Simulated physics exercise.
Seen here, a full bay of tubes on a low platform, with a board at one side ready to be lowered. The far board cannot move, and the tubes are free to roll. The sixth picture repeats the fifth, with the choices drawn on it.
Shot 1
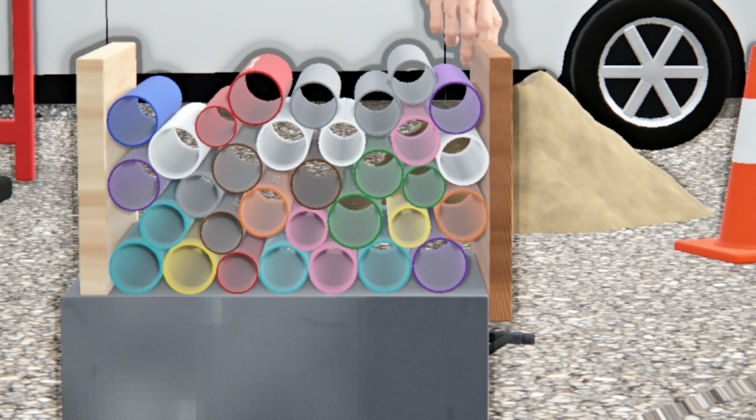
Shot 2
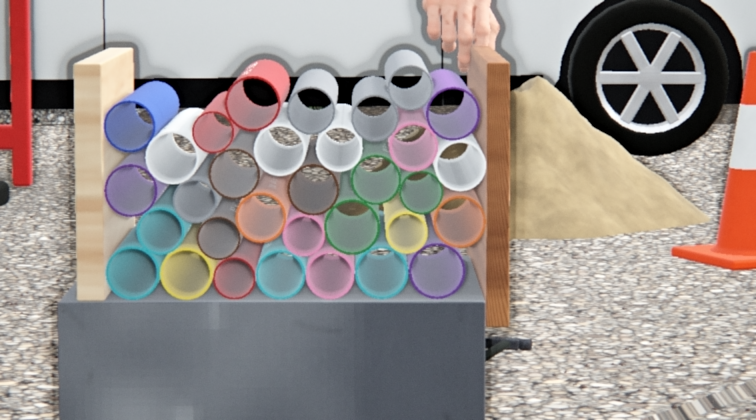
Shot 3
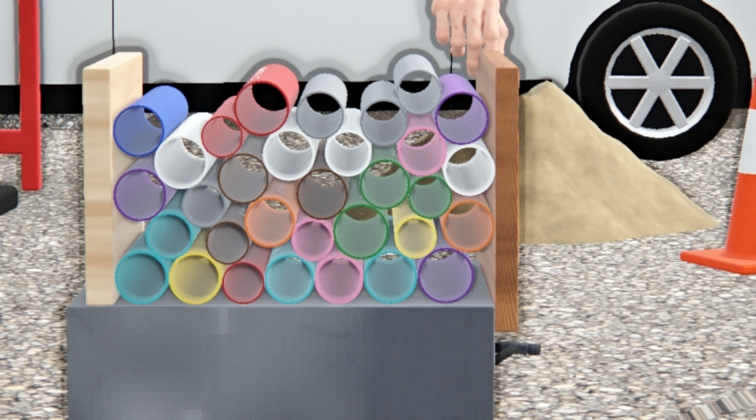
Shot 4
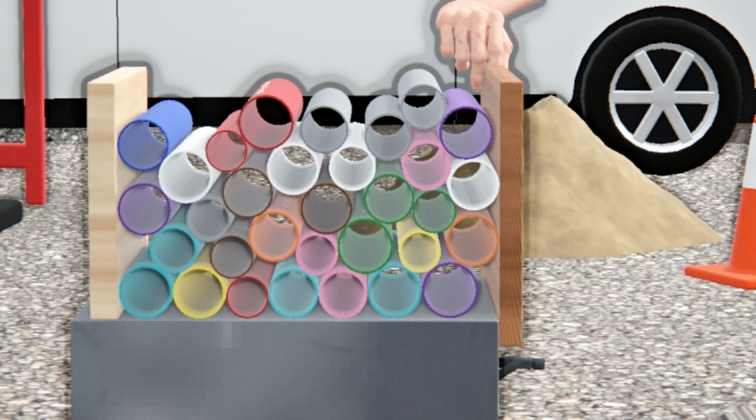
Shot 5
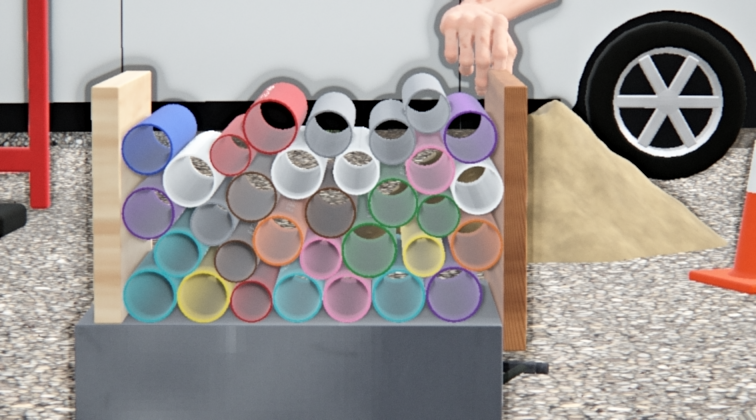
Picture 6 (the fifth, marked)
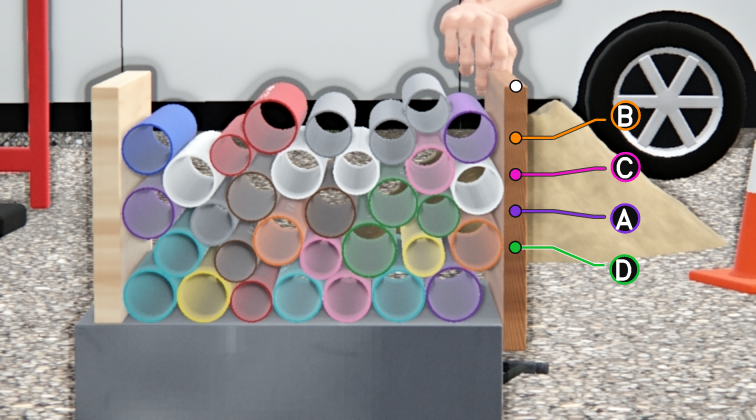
On a gravel yard beside a white vehicle, the view faces the open ends of a stack of tubes at close range. Blue, red, purple, white, green and turquoise tubes sit on a grey platform between two wooden boards, with sand and an orange cone at right. A hand stays by the right board while the tubes keep their arrangement and the camera shifts slightly.
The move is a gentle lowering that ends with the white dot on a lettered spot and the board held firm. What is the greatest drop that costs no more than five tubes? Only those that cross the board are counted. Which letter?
Slide it to D.
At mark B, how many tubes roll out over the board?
The count is none.
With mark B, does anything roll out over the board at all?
At B: No.
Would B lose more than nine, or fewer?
At B, fewer than nine.
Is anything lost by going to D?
At D: Yes.
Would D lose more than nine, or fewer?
It loses fewer than nine.
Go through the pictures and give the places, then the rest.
Side board (489, 169); a turquoise tube (135, 268); a turquoise tube (385, 267), in the first picture.
A turquoise tube (382, 272); a brown tube (219, 238), in the second picture.
A white tube (469, 170); a pink tube (422, 152), in the third picture.
A purple tube (466, 133); a blue tube (143, 145), in the fourth picture.
Side board (504, 198); a turquoise tube (149, 296); a turquoise tube (399, 295), in the fifth picture.
On the marked copy, A at (515, 211); B at (516, 138); C at (515, 174); D at (515, 247); the white dot at (516, 86).
Following D. Soon after the start, top of the board (504, 161).
Later, top of the board (503, 245).
In the end, top of the board (503, 246), five out over the board.
As for the rest, A two out over the board; B none out over the board; C two out over the board.
